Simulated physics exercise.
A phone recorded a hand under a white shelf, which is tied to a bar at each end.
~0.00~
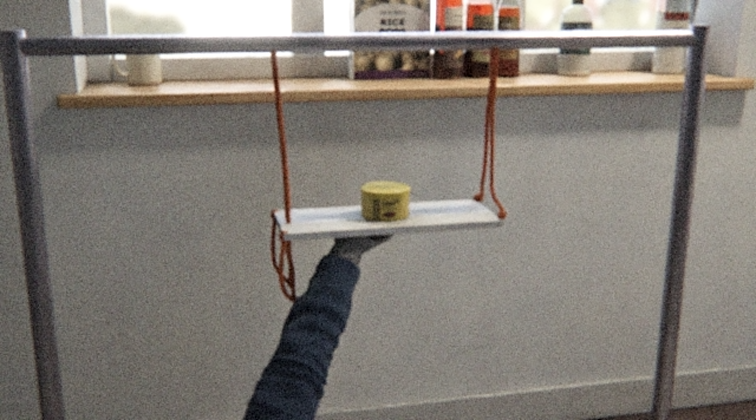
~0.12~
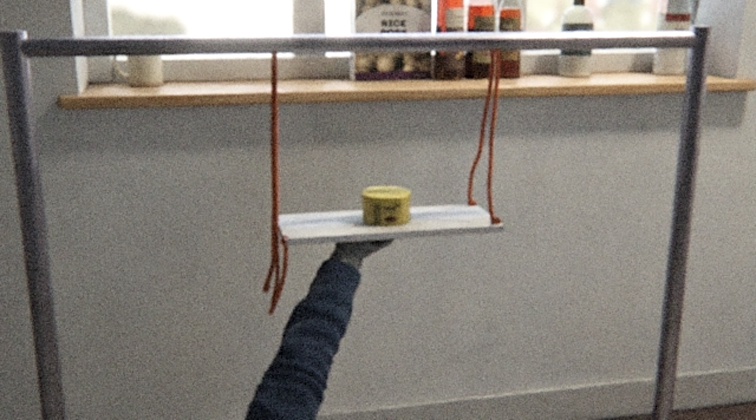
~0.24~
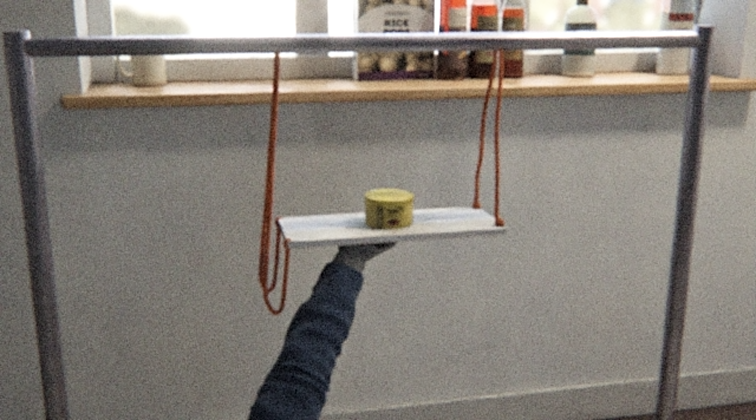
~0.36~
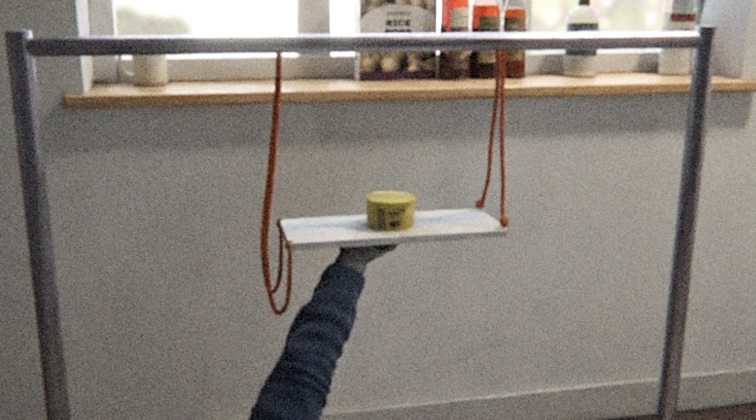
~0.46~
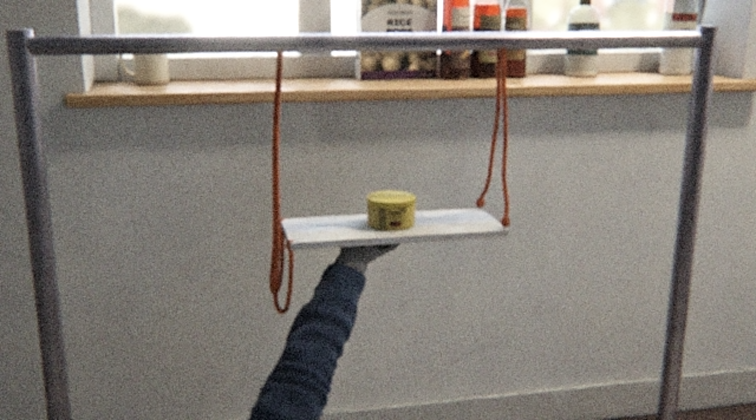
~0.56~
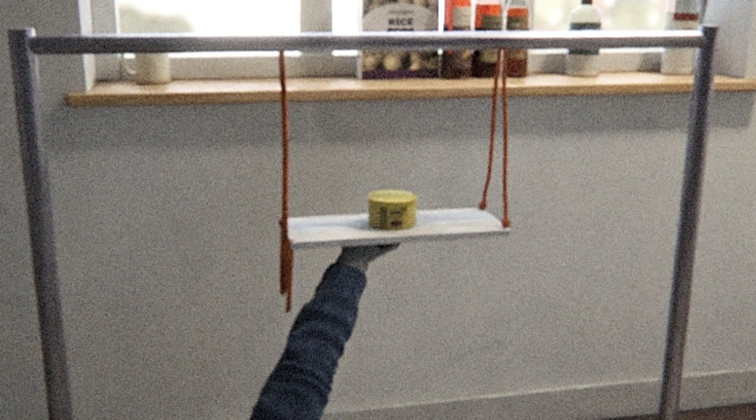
Yellow tub sitting on a white shelf slung from a bar by orange cords, a hand beneath, shifting only slightly as loose left cords sway.
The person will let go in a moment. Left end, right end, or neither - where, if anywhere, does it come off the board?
I'd bet it escapes to the left when only the cords hold things.
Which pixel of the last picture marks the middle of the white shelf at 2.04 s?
Near pixel (425, 294).
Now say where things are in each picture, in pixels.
Yellow tub (385, 201); white shelf (397, 231), in the first picture.
Yellow tub (386, 206), in the second picture.
Yellow tub (389, 209), in the third picture.
Yellow tub (390, 210); white shelf (402, 240), in the fourth picture.
Yellow tub (391, 210), in the fifth picture.
Yellow tub (392, 210); white shelf (404, 240); left cords slack, hanging in a loop; right cords almost straight, in the sixth picture.
After 0.98 s, board tipped 26° down to the left; tub sliding near (288, 321).
After 1.52 s, board tipped 46° down to the left; tub on the floor.
After 2.04 s, board tipped 44° down to the left; tub on the floor.
At rest, board tipped 43° down to the left; tub on the floor. The yellow tub falls from the left end.
